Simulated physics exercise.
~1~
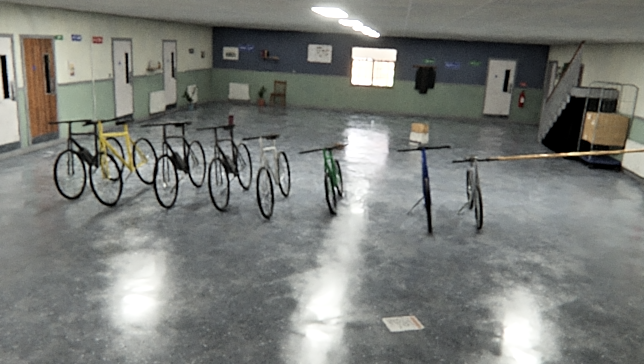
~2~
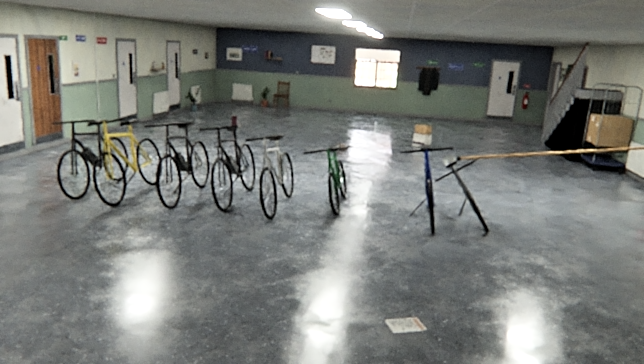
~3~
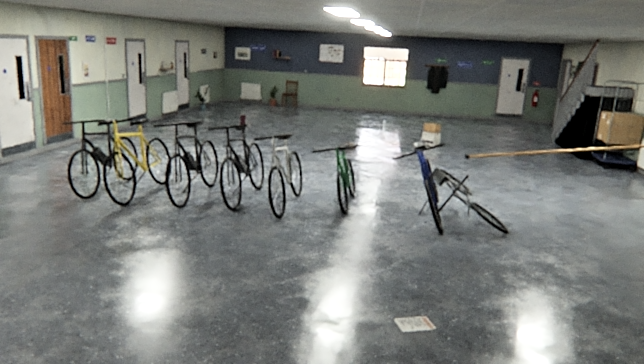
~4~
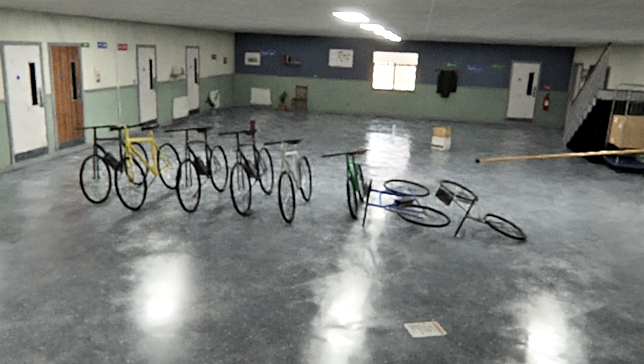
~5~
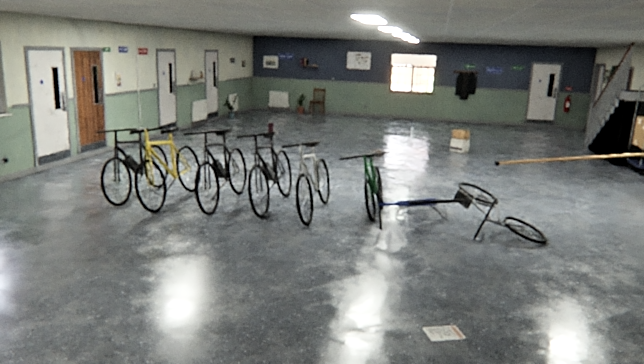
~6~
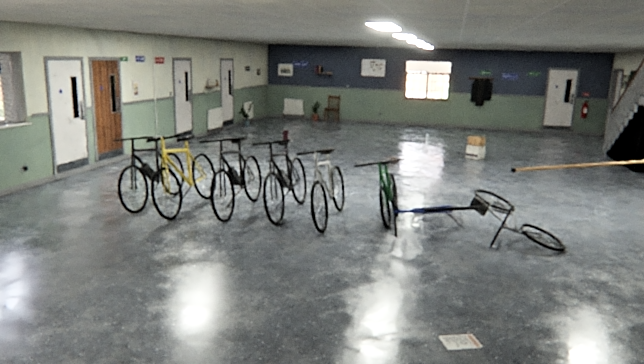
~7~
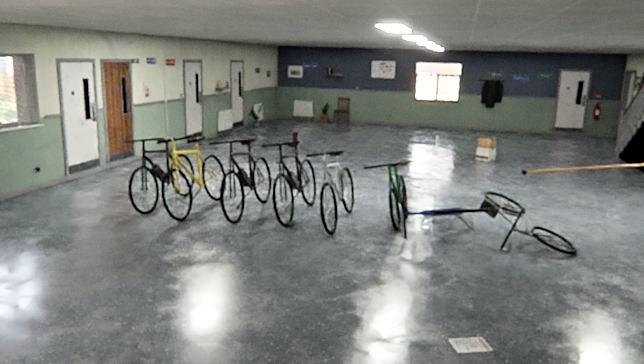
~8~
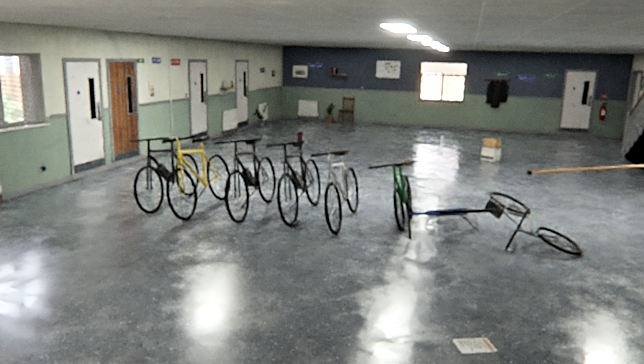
A pole tips the end bicycle, which topples the blue one, leaving six standing.
